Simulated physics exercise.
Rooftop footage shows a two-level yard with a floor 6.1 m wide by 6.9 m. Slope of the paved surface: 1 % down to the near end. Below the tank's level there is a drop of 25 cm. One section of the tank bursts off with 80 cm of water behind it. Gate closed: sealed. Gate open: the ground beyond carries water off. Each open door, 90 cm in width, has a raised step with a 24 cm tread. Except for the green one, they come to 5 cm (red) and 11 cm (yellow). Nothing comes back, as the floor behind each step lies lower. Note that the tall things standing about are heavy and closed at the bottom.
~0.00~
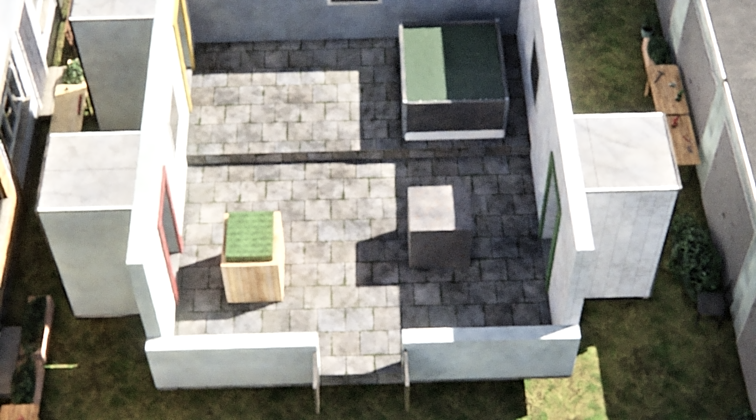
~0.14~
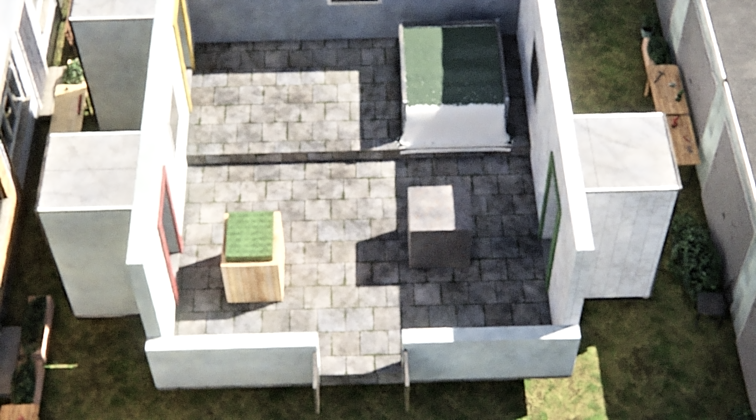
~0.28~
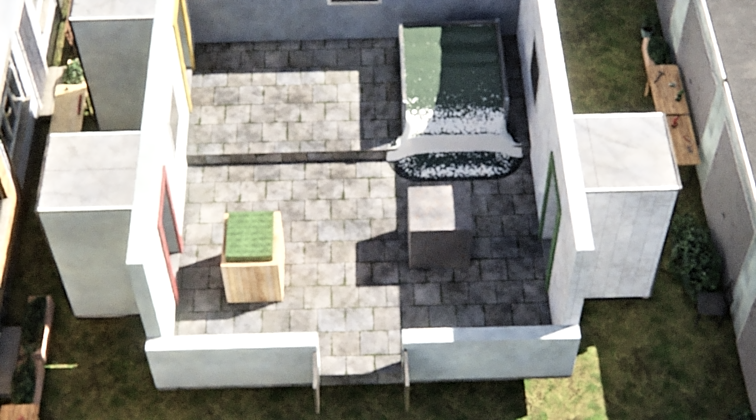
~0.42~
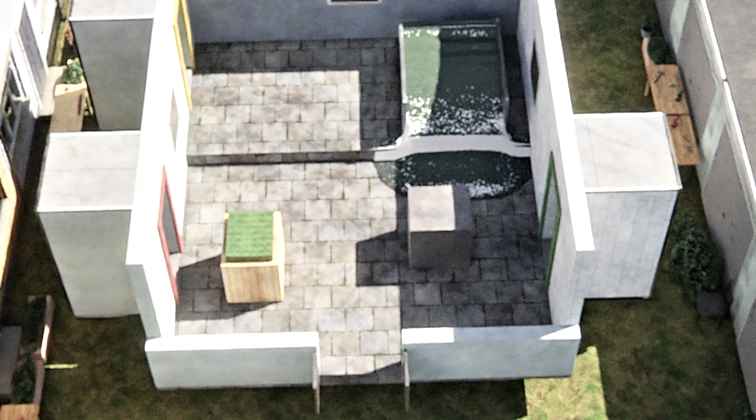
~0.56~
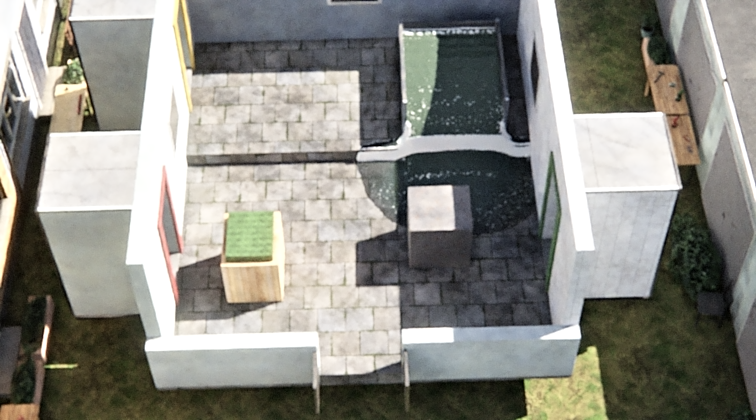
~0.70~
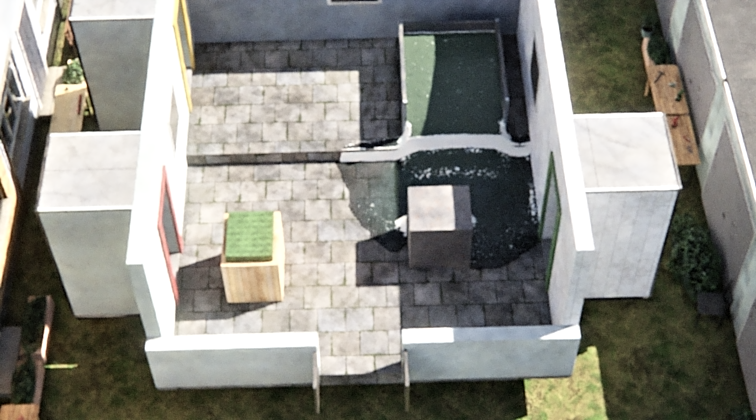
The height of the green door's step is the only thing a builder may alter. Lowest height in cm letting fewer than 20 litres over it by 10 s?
About 26 centimetres.
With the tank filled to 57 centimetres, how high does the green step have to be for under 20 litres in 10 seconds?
Around 17 cm high.
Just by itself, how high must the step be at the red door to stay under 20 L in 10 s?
The red one would have to be about 13.5 cm high.
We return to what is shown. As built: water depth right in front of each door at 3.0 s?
Depth at red 8 cm, at yellow 0 cm, at green 16 cm.
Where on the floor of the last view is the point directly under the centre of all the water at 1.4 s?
Approximately (454, 164).
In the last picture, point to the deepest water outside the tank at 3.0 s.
Around pixel (548, 355).
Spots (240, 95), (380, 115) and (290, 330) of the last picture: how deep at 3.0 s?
Taking the spots in order: About 0, 0 and 6 centimetres.
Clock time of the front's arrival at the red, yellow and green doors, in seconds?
Red 2.6 s, yellow not in the 10 s, green 0.8 s.
After 1.4 s water covers 30 % of the floor, deepest (56 cm) near (548, 355); 15 cm at the green door, 2 litres in over its 6 cm step.
After 3.0 s water covers 60 % of the floor, deepest (37 cm) near (548, 355); 16 cm at the green door, 137 litres in over its 6 cm step.
After 10.0 s water covers 65 % of the floor, deepest (14 cm) near (434, 358); 9 cm at the green door, 190 litres in over its 6 cm step.
At the green door as built, the water arrived by 0.9 s and peaked near 24 cm at 1.8 s.
Run again over the same 10 s with other heights there, 35 litres in over 22.5 cm, 9 litres over 30.5 cm. The limit of 20 litres is kept from about 26 cm up.
